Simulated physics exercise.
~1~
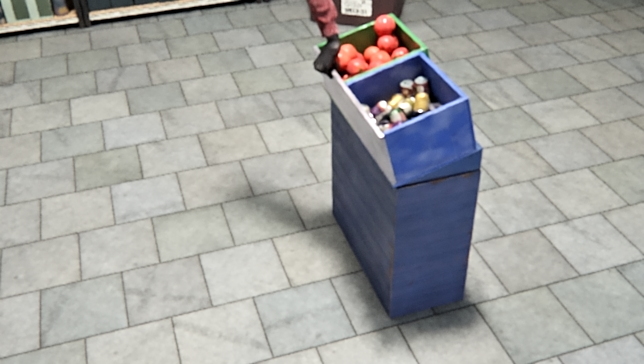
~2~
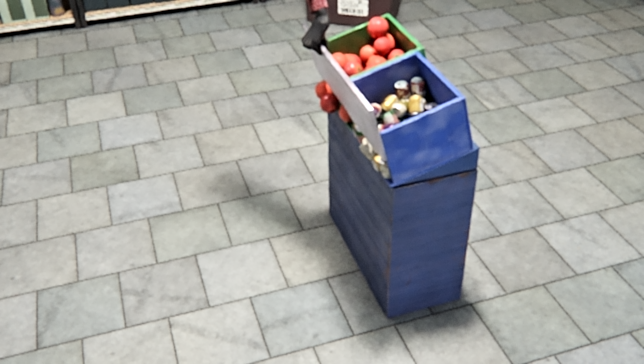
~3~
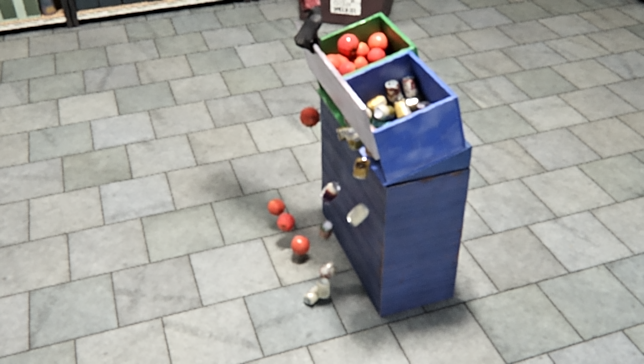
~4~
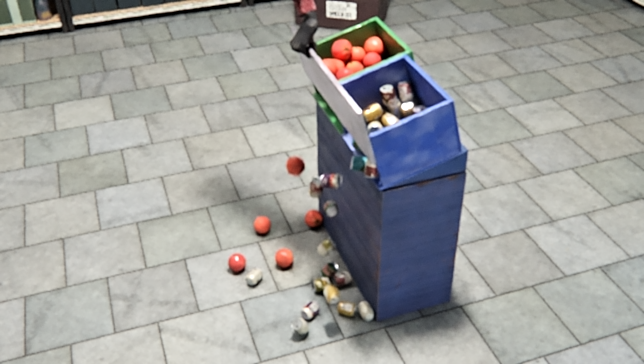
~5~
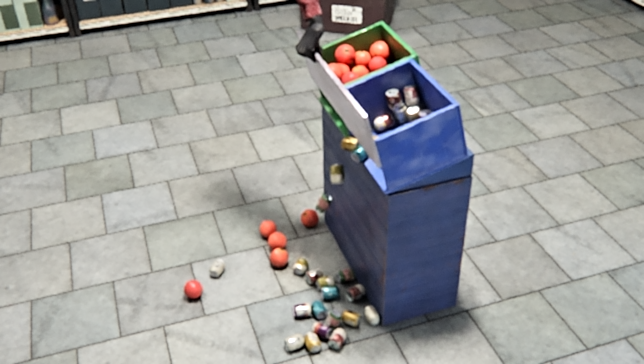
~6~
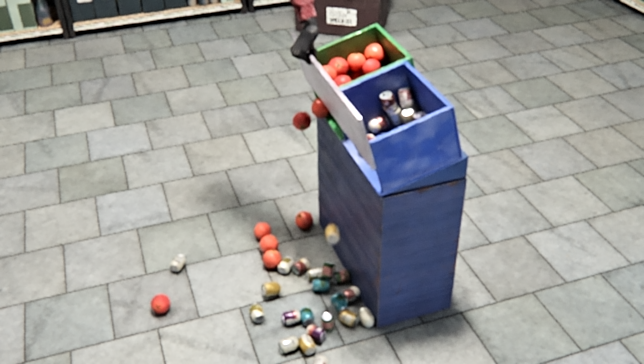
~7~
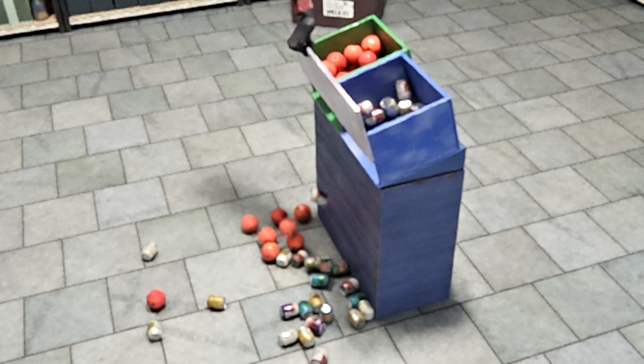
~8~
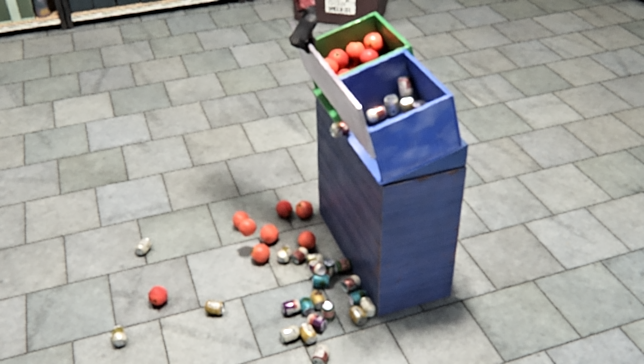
On grey paving, mini cans and tomatoes spilling past a raised gate from blue and green chutes, scattering below, some remaining inside.
